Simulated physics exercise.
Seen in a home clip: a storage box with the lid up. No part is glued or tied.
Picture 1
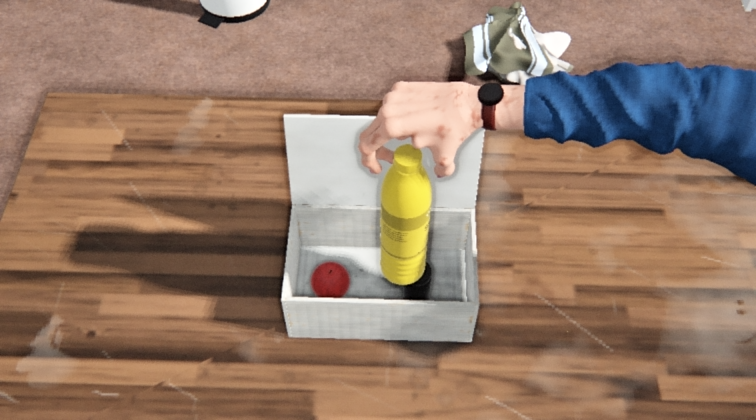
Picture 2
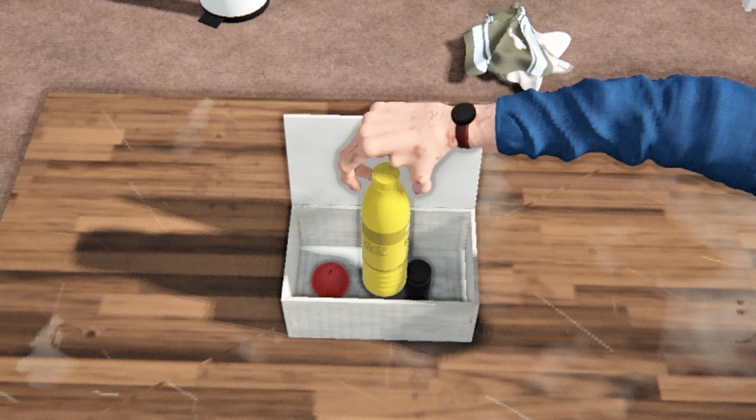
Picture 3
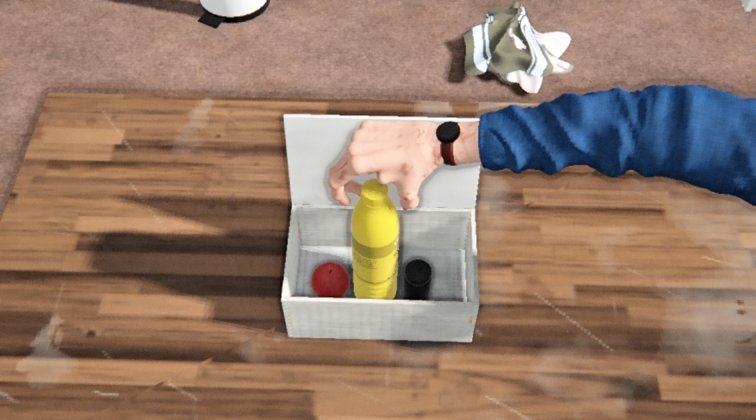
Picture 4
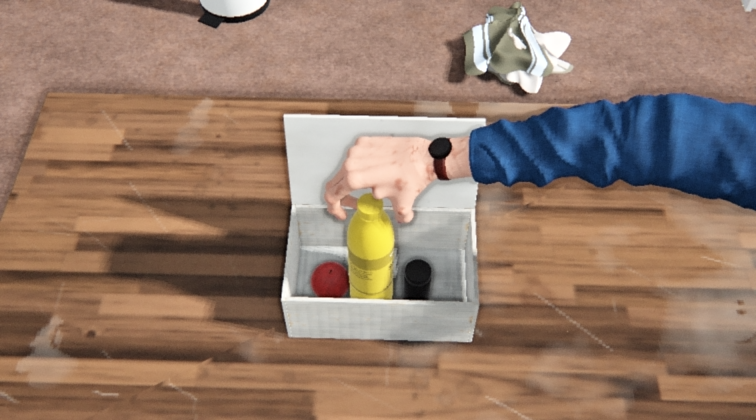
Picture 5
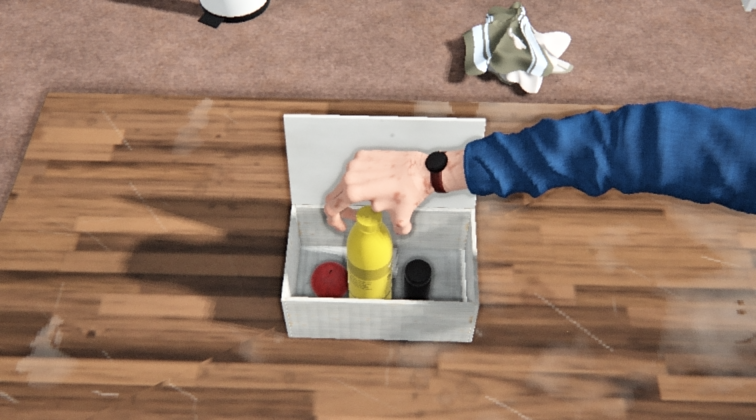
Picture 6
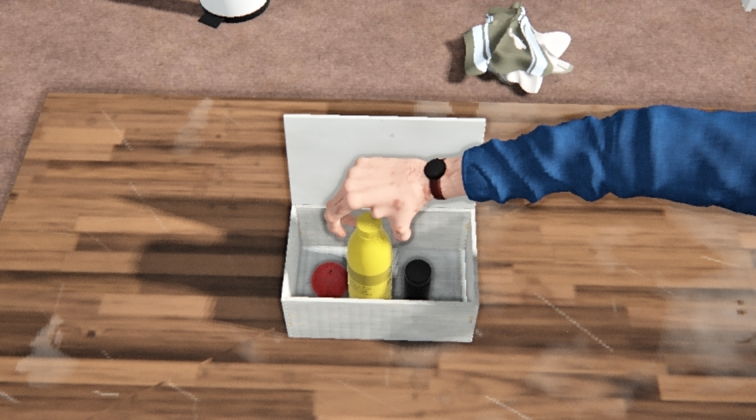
A hand in a blue sleeve lowering a yellow bottle leftward into an open white box, between a red apple and a dark object.
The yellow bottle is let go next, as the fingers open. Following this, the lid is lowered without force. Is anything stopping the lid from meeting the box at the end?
Yes, the lid is kept from closing.
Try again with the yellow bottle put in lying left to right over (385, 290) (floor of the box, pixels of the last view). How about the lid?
The lid settles shut this time.
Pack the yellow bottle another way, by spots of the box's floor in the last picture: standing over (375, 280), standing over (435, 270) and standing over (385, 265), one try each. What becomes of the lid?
Lid, try 1: Propped open; try 2: Propped open; try 3: Propped open.
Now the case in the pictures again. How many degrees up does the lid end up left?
It stays some 40° above the rim.
Then, 1.10 s past the last view, lid starting down.
Then, 1.50 s past the last view, lid 66° above the rim.
Then, 2.00 s past the last view, lid 47° above the rim.
Then, 4.20 s past the last view, lid 41° above the rim; yellow bottle rocked 7° from its first pose near (370, 275).
Finally, lid 41° above the rim; left askew, yellow bottle; the other 2 still in place. Final places as the last picture's camera would see them, yellow bottle near (370, 275).
